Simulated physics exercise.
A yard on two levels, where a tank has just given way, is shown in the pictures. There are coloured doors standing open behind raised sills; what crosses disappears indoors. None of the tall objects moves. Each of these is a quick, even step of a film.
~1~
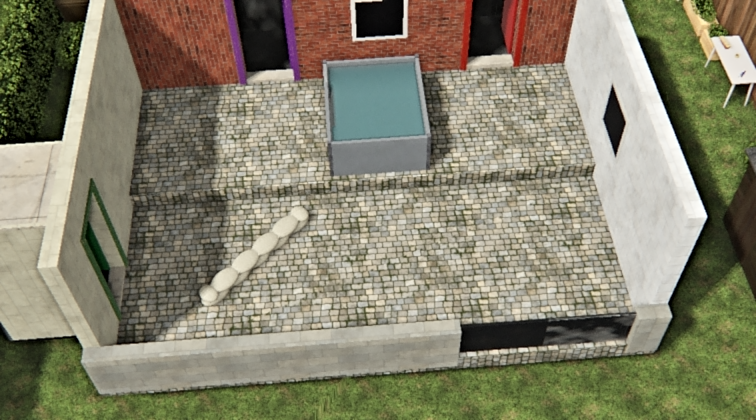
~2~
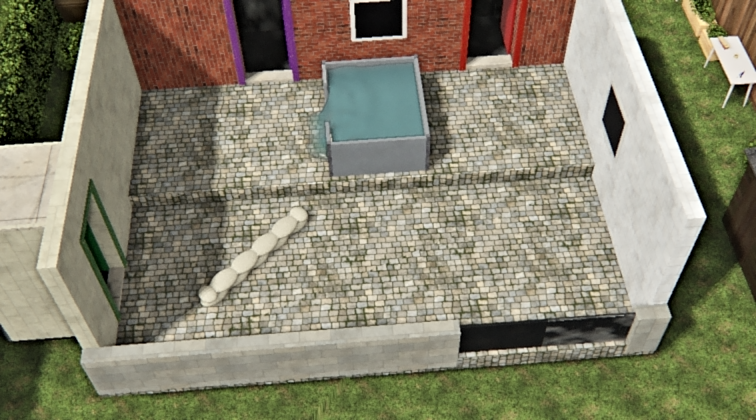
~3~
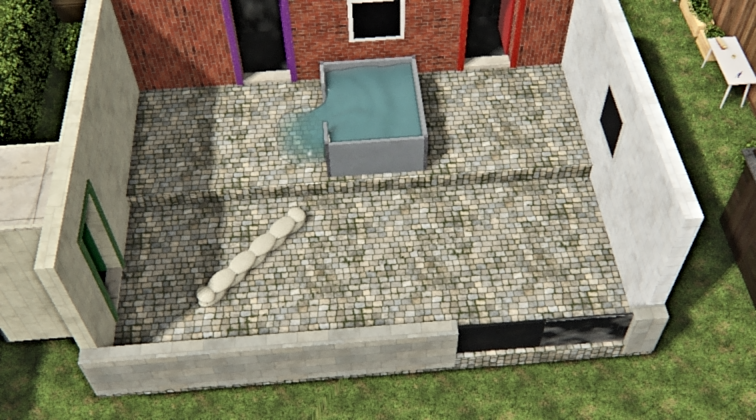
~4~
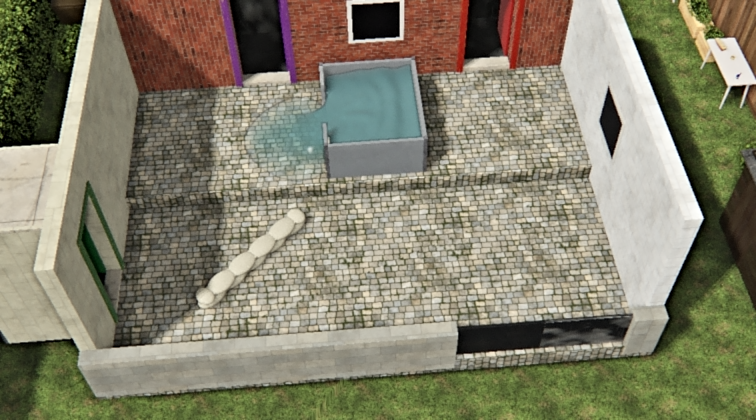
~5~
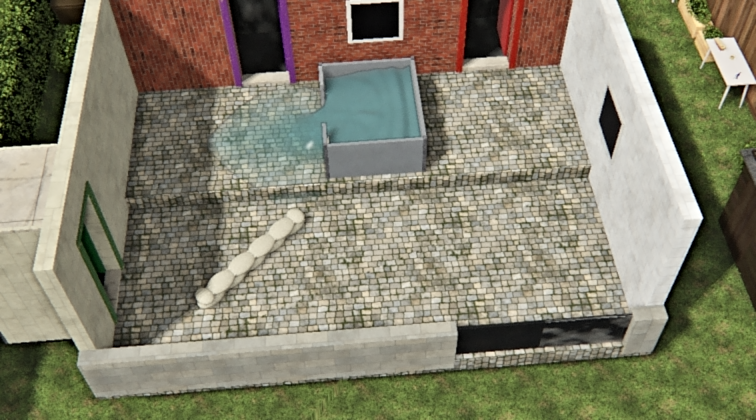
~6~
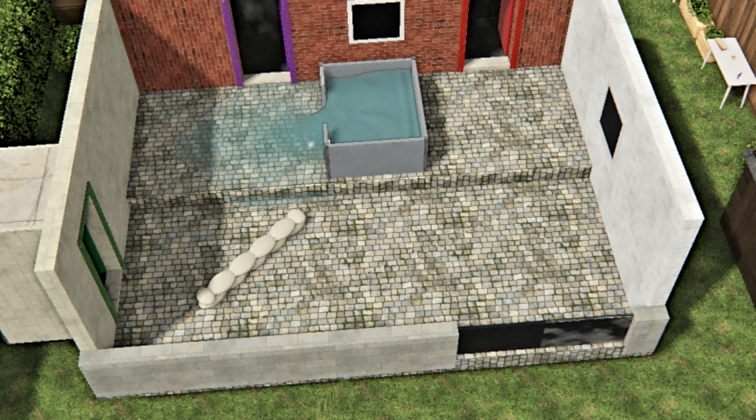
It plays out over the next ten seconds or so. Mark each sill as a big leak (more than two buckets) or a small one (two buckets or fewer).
Purple door: Big; red door: Small; green door: Big.
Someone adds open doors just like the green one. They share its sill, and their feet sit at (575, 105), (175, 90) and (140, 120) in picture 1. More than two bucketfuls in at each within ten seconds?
Door by door: Stays short, gets past, gets past.
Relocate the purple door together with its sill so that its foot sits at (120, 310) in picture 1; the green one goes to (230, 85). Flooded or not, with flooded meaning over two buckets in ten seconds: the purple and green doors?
So the purple door goes beyond the limit; as for the green door, it goes beyond the limit.
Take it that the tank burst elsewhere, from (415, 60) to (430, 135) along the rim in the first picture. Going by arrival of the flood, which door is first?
The red door, I reckon.
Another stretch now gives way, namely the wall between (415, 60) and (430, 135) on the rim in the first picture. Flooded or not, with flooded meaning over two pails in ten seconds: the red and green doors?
Turns out the red one gets past it, while the green one stays beneath it.
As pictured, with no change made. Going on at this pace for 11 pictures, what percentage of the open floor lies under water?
About 30 in a hundred.
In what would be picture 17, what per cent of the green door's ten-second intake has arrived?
My estimate: Close to 0 per cent.
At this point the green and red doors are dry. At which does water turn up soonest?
Result: The one in green.
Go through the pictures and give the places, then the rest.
In the first frame, still water in the open tank at (375, 101).
In the second frame, water pours out at (330, 125) and has run to (313, 117).
In the third frame, water pours out at (328, 126) and has run to (285, 156).
In the fourth frame, water pours out at (327, 128) and has run to (251, 132).
In the fifth frame, water pours out at (327, 128) and has run to (213, 140).
In the sixth frame, the front is at (177, 142), out from the gap at (328, 127).
A moment on, water covers 25 % of the floor; the purple door under two buckets in, the red door not reached, the green door not reached.
Next, water covers 30 % of the floor; the purple door over two buckets in, the red door not reached, the green door wet at the sill, nothing in.
Then, water covers 35 % of the floor; the purple door over two buckets in, the red door not reached, the green door under two buckets in.
Later, water covers 55 % of the floor; the purple door over two buckets in, the red door not reached, the green door over two buckets in.
In the end, water covers 80 % of the floor; the purple door over two buckets in, the red door wet at the sill, nothing in, the green door far over two buckets in.
